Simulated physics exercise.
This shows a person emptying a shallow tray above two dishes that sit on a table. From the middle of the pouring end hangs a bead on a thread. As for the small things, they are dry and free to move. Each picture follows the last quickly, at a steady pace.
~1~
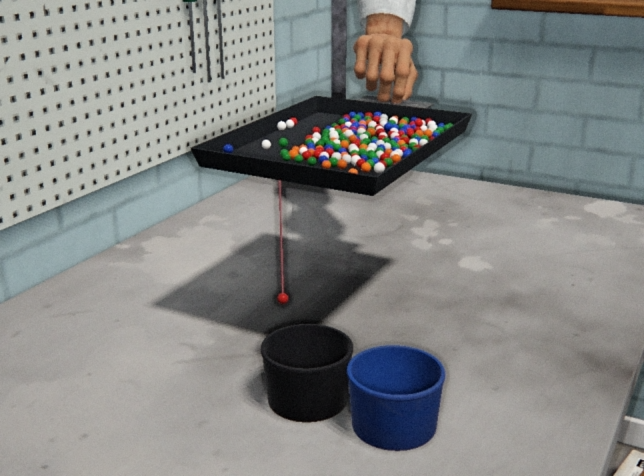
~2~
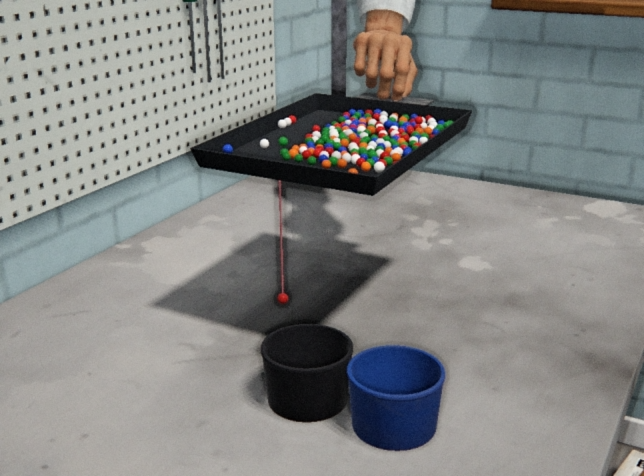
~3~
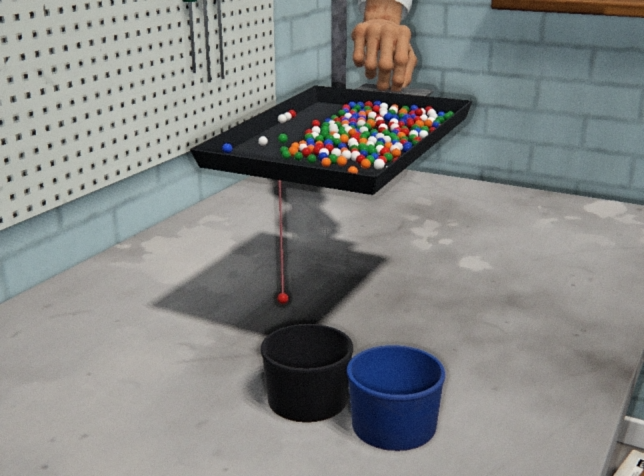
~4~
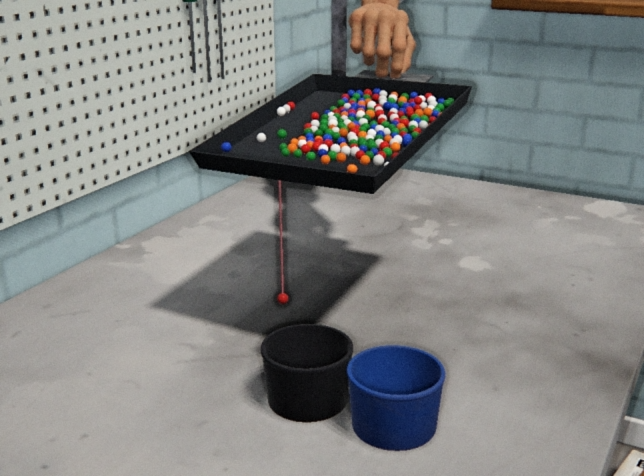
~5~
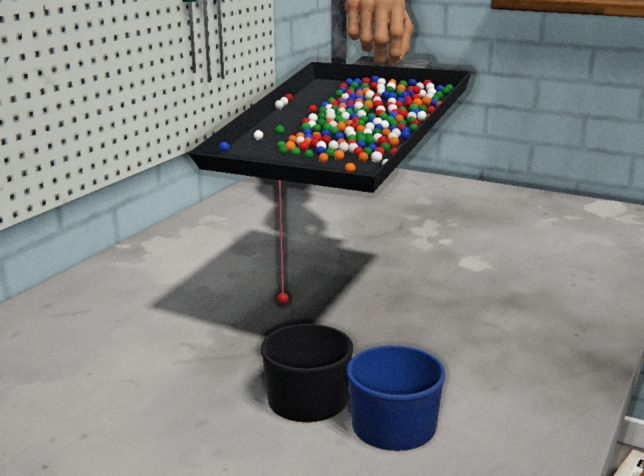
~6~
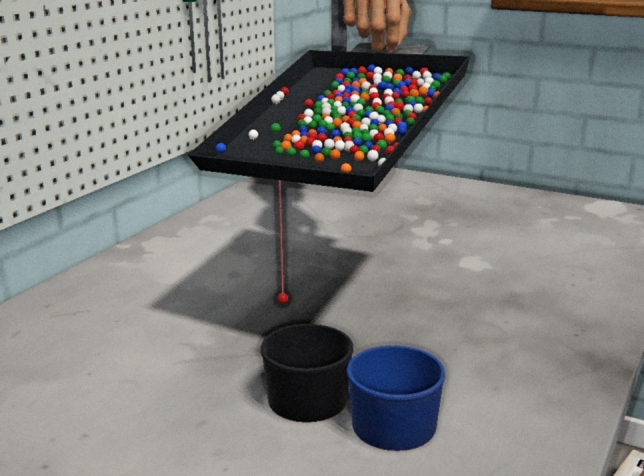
A shallow black tray of colourful beads, with a hand behind it, tilted gradually as its far end rose above a black dish and a blue one, and the beads shifted slightly toward the near edge.
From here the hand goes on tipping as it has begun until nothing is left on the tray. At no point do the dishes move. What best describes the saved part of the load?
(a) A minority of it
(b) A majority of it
(a) A minority of it.
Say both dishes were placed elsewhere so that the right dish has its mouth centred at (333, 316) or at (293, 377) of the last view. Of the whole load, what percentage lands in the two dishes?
About 0 per cent, then about 10 per cent.
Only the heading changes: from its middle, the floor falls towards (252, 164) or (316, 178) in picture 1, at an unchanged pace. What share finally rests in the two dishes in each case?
0 % then 80 %, roughly.
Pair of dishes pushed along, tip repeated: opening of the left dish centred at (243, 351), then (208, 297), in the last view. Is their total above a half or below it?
At place one not up to half; at place two not up to half.
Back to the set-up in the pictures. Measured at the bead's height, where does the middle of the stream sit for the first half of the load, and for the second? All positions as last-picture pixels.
The early half goes through (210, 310), the late half through (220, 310).
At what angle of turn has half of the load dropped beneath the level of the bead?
At roughly 90°.
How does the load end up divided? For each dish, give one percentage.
20 per cent goes to the left dish and 0 per cent to the right dish.
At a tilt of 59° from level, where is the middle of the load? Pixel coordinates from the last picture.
Roughly at (268, 158).
Soon after the last picture, tray tipped steeply; most on the tray; a stray few in the left dish; a small part outside both; a stray few in the air.
A little later, tray tipped right over; a small part on the tray; a small part in the left dish; about two thirds outside both; about a quarter in the air.
Later still, tray tipped past a quarter turn; a stray few in the right dish; about a quarter in the left dish; most outside both.
By the end, tray tipped past a quarter turn; a stray few in the right dish; about a quarter in the left dish; most outside both.
